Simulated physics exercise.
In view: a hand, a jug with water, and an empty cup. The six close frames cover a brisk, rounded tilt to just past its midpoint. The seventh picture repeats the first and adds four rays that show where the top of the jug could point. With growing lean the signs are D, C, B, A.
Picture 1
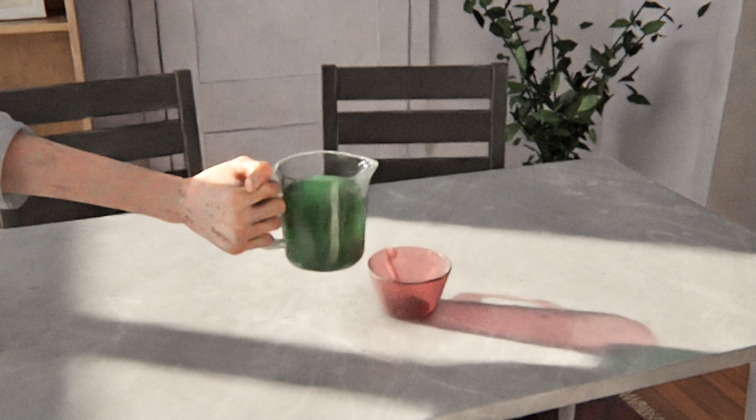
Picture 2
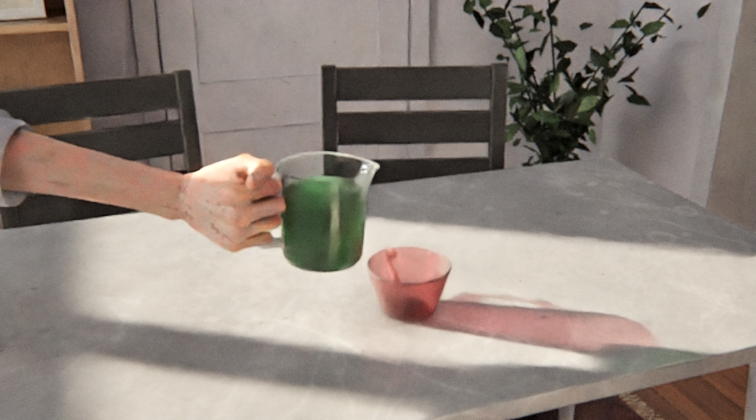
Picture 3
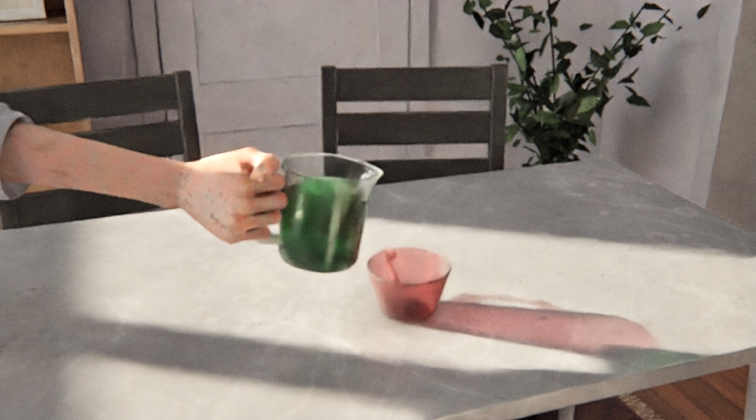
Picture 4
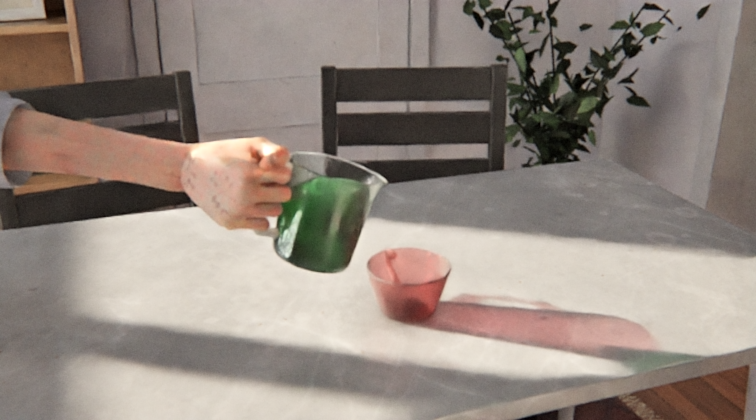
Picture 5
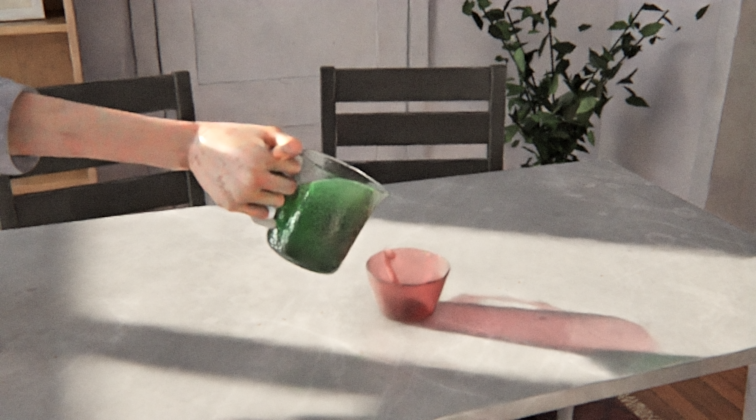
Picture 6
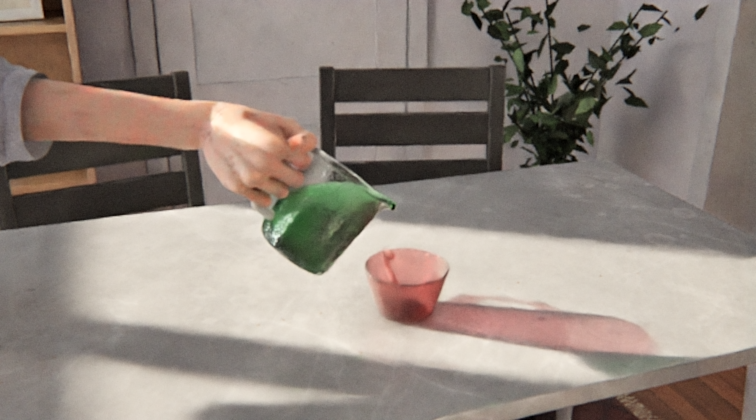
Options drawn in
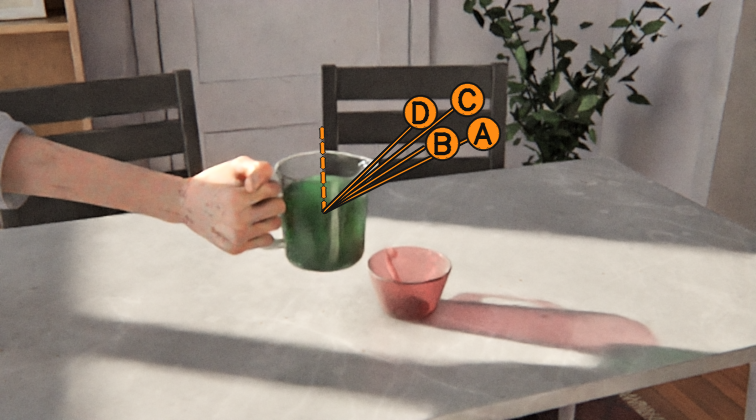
A hand tilting a glass jug of green liquid rightward above a small pink cup, the liquid reaching the jug's lip.
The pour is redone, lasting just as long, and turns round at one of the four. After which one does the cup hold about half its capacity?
I would pick tilt C.
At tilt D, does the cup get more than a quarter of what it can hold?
Yes, clearly.
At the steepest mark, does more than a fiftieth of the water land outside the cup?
Yes.
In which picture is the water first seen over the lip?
Picture 6.
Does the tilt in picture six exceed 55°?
No.
On the marked copy, A at (467, 139); B at (424, 147); C at (453, 109); D at (410, 127).
For tilt A, the cup ends with about 68 % of what it can hold; 17 % of the water is spilt.
For tilt B, the cup ends with about 63 % of what it can hold; 8 % of the water is spilt.
For tilt C, the cup ends with about 51 % of what it can hold; 3 % of the water is spilt.
For tilt D, the cup ends with about 35 % of what it can hold.
